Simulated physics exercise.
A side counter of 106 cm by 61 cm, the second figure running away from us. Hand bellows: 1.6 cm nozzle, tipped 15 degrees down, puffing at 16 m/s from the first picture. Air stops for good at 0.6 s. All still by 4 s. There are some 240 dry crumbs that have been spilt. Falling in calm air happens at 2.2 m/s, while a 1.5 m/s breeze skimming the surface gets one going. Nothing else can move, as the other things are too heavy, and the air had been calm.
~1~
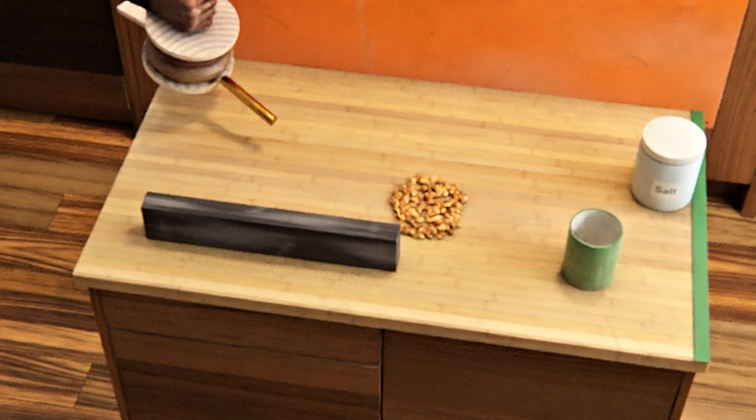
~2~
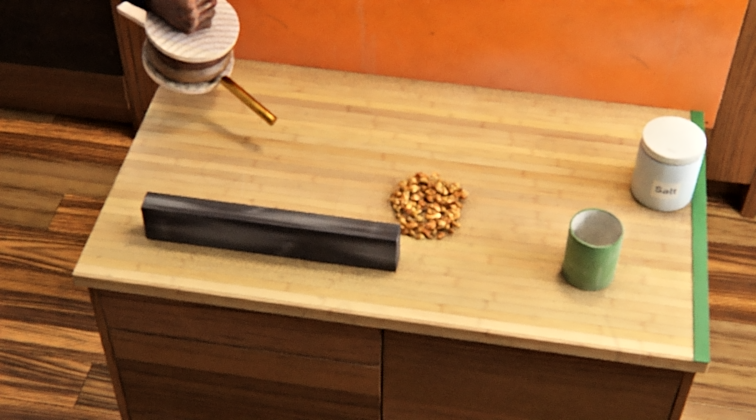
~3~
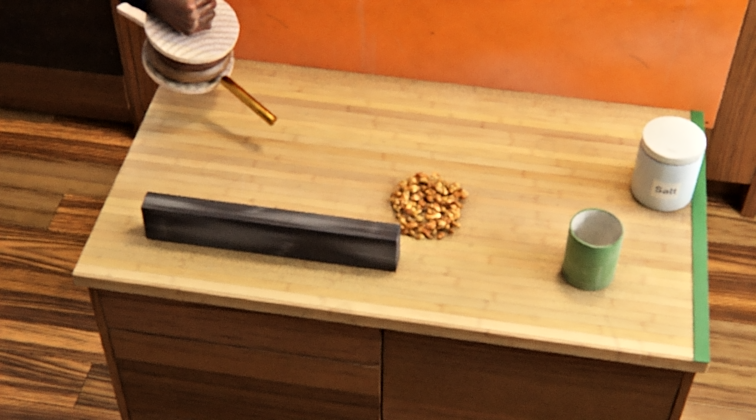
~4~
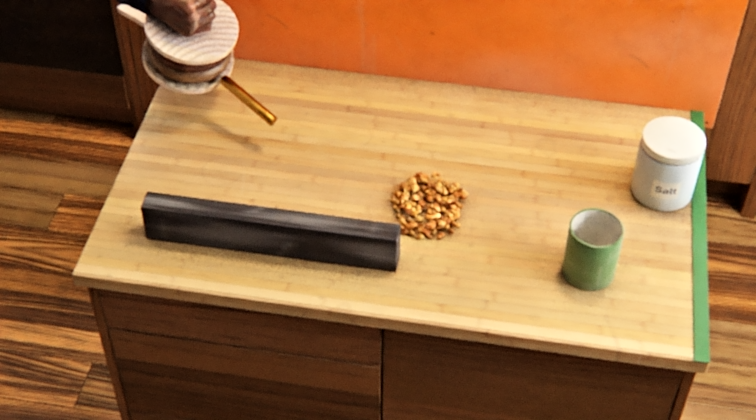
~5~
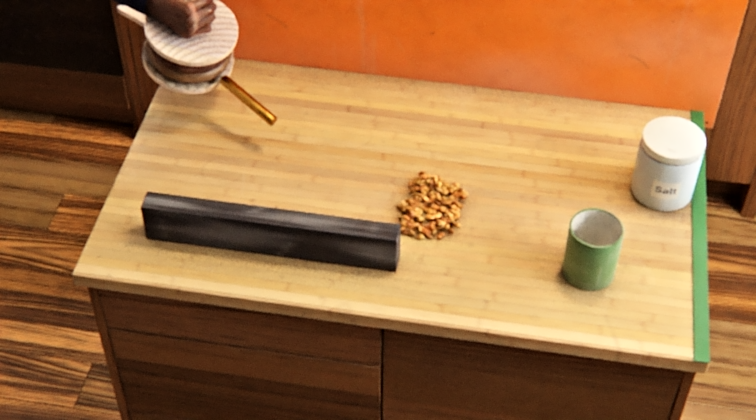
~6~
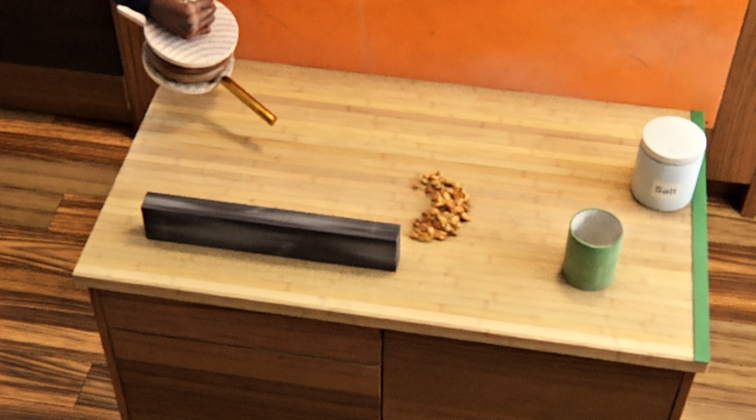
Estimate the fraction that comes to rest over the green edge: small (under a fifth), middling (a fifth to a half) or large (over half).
The fraction over the green edge is small, under a fifth.
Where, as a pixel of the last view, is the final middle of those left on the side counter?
Look near pixel (582, 242) of the last view.
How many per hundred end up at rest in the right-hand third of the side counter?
I'd estimate around 70 per cent.
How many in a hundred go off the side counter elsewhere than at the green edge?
Close to 20 % of them.
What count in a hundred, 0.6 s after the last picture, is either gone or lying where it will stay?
50 %.
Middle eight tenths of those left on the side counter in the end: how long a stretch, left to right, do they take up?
Roughly 30 cm from left to right.
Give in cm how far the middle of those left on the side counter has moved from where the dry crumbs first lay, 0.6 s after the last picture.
I'd guess near 30 cm.
Then, 0.6 s after the last picture, 80 % are still on the top, 0 % are over the green edge; the middle of those left on the top is near (582, 242).
Then, 1.0 s after the last picture, 75 % are still on the top, 2 % are over the green edge; the middle of those left on the top is near (582, 242).
Then, 2.0 s after the last picture, 75 % are still on the top, 2 % are over the green edge; the middle of those left on the top is near (582, 242).
Then, 3.8 s after the last picture, at the end, 2 % are over the green edge; the middle of those left on the top is near (582, 242).
